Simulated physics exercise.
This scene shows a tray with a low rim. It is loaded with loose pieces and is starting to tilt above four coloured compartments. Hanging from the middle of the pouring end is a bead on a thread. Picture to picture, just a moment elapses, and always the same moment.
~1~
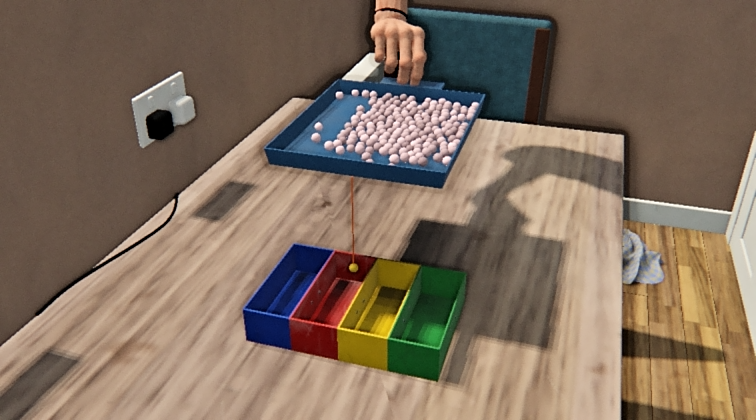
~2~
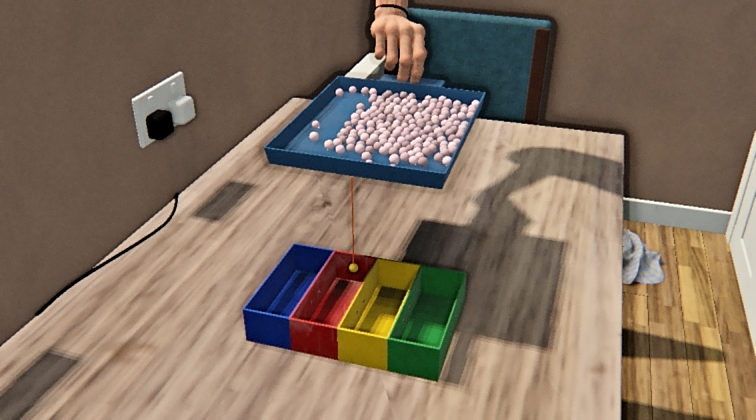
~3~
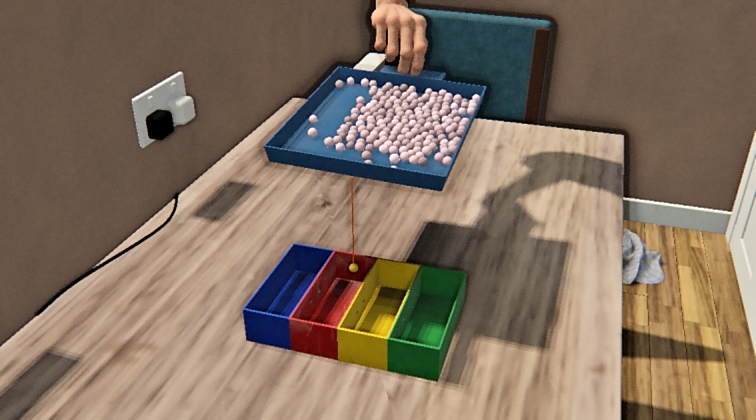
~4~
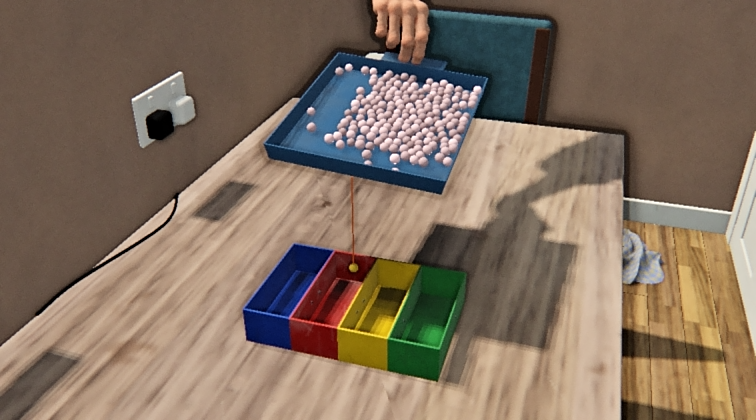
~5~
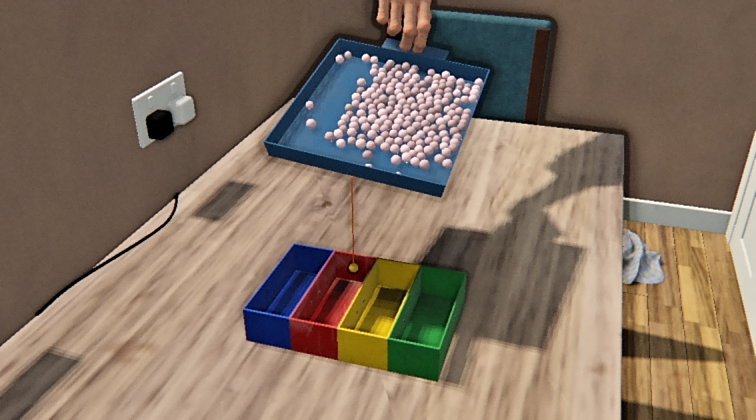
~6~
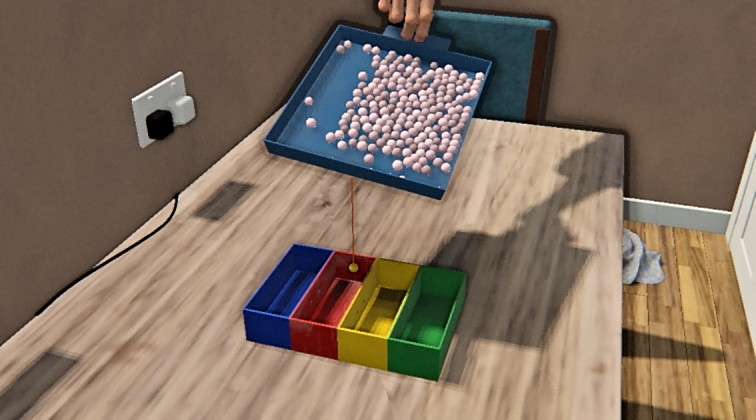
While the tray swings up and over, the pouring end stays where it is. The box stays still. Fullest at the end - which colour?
Green cell.
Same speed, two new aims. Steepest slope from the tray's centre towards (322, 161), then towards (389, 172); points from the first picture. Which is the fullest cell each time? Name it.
Case 1 - blue. Case 2 - the green one.
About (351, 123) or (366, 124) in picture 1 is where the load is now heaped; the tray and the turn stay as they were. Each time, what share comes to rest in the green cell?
First case: Around 70 %; second case: Around 70 %.
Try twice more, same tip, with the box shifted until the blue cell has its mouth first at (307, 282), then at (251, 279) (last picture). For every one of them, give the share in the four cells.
Close to 90 per cent, followed by close to 20 per cent.
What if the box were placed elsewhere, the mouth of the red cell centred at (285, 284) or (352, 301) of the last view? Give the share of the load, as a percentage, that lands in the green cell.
Trial 1 around 10 percent, trial 2 around 50 percent.
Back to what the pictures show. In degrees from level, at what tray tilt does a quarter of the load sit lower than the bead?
That happens at around 80°.
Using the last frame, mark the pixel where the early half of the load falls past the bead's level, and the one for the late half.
Early half: (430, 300); late half: (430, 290).
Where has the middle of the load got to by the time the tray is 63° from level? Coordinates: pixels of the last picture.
The load is centred around (417, 166).
Soon, tray tipped steeply; most on the tray; a stray few in the green cell; a small part falling or outside the box.
A while on, tray tipped past a quarter turn; a small part on the tray; about half in the green cell; a small part in the yellow cell; a stray few in the red cell; about a quarter falling or outside the box.
Towards the end, tray tipped past a quarter turn; most in the green cell; a small part in the yellow cell; a stray few in the red cell; about a quarter falling or outside the box.
Finally, tray tipped past a quarter turn; most in the green cell; a small part in the yellow cell; a stray few in the red cell; none in the blue cell; about a quarter outside the box.
